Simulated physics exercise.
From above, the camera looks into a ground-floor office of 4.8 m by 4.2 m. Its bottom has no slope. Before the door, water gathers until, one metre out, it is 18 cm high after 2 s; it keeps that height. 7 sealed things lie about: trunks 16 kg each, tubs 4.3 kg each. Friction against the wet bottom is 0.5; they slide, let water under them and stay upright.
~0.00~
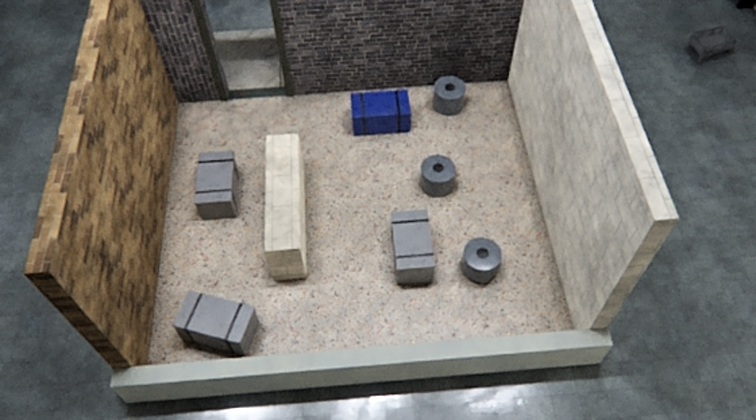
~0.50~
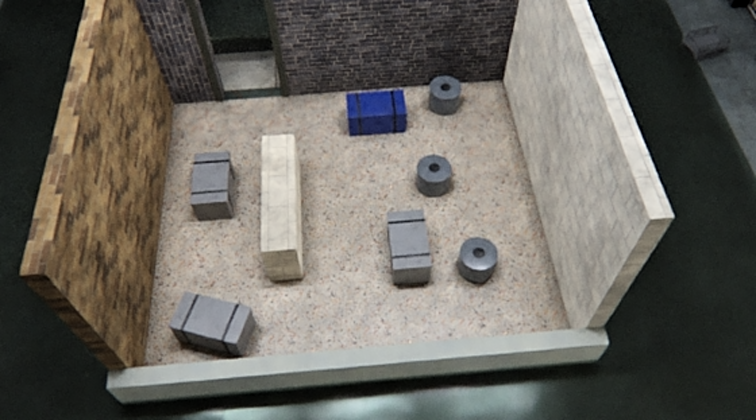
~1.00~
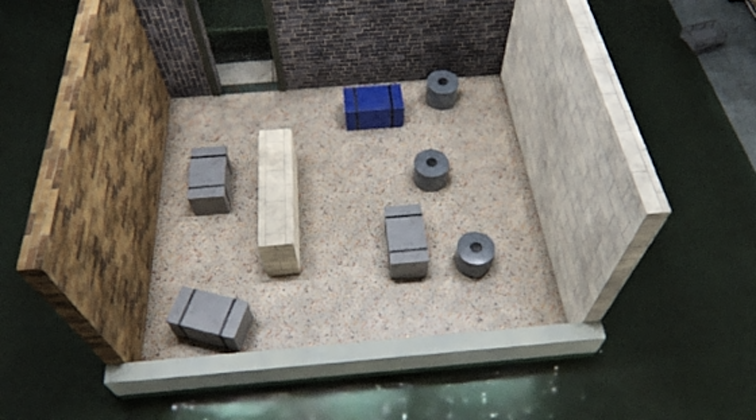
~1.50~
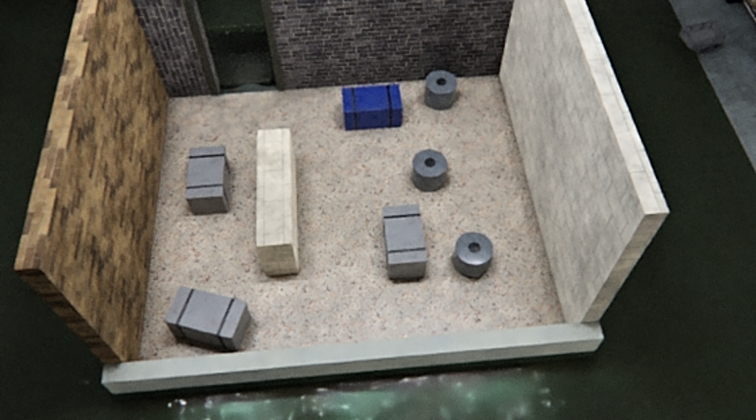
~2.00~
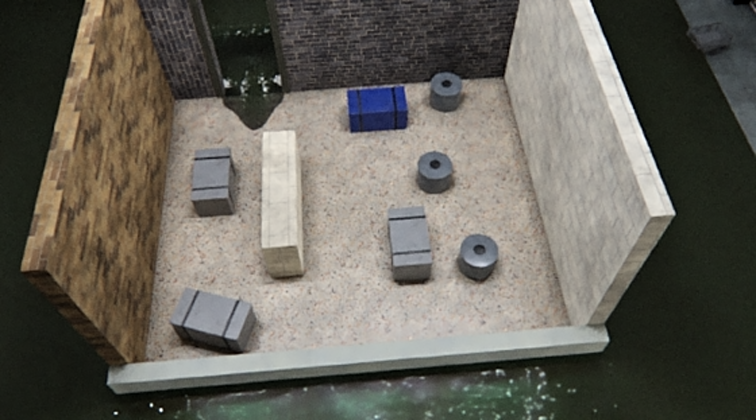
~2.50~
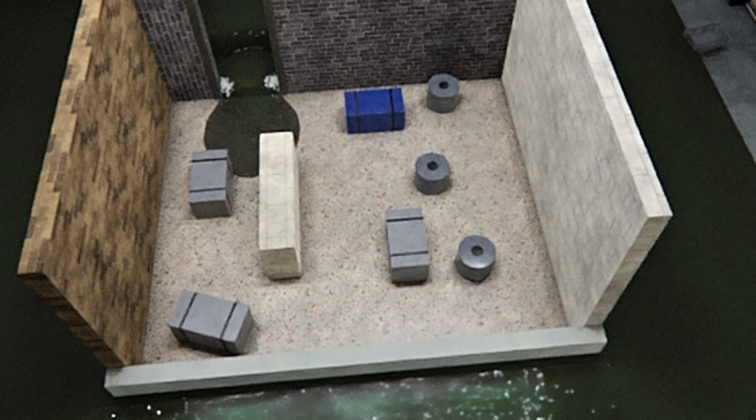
Ground-floor office seen from above, dark water surrounding the walls, then entering through the doorway and spreading across the floor among still trunks.
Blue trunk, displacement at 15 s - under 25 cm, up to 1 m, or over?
Under 25 cm.
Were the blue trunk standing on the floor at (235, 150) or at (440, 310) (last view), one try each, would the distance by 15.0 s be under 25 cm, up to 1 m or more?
The first time it wanders far off, the second time it wanders far off.
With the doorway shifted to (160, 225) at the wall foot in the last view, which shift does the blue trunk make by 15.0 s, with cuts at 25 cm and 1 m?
You'd see the blue trunk edge over a bit.
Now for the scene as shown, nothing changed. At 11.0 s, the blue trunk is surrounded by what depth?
The depth there is around 1 cm.
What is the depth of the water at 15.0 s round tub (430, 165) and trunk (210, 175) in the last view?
Depths: Near 8 cm, then near 7 cm.
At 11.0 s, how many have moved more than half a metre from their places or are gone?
It comes to 3.
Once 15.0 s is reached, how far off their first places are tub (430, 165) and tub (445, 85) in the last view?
First 150 cm, then 60 cm.
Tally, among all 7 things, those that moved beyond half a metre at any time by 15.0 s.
I count 6 of them.
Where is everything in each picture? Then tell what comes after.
In the first picture, the blue trunk at (380, 103), on the bottom; 0.0 m2 under water; 0 of 7 have shifted.
In the second picture, the blue trunk at (376, 103) rests on the ground; water covers 0.0 m2; 0 of 7 have shifted.
In the third picture, the blue trunk at (373, 98) rests on the ground; water covers 0.0 m2; 0 of 7 have shifted.
In the fourth picture, the blue trunk at (372, 98), on the bottom; 0.0 m2 under water; 0 of 7 have shifted.
In the fifth picture, the blue trunk at (377, 100) rests on the ground; 0.3 m2 under water; 0 of 7 have shifted.
In the sixth picture, the blue trunk at (374, 101), on the bottom; 1.5 m2 under water; 0 of 7 have shifted.
After 3.5 s the blue trunk is near (374, 101), 0.0 m from its start, aground; 0 afloat.
After 6.8 s the blue trunk is near (374, 101), 0.0 m from its start, aground; 2 afloat.
After 11.0 s the blue trunk is near (374, 101), 0.0 m from its start, aground; 4 afloat.
After 15.0 s the blue trunk is near (373, 102), 0.0 m from its start, aground; 6 afloat.
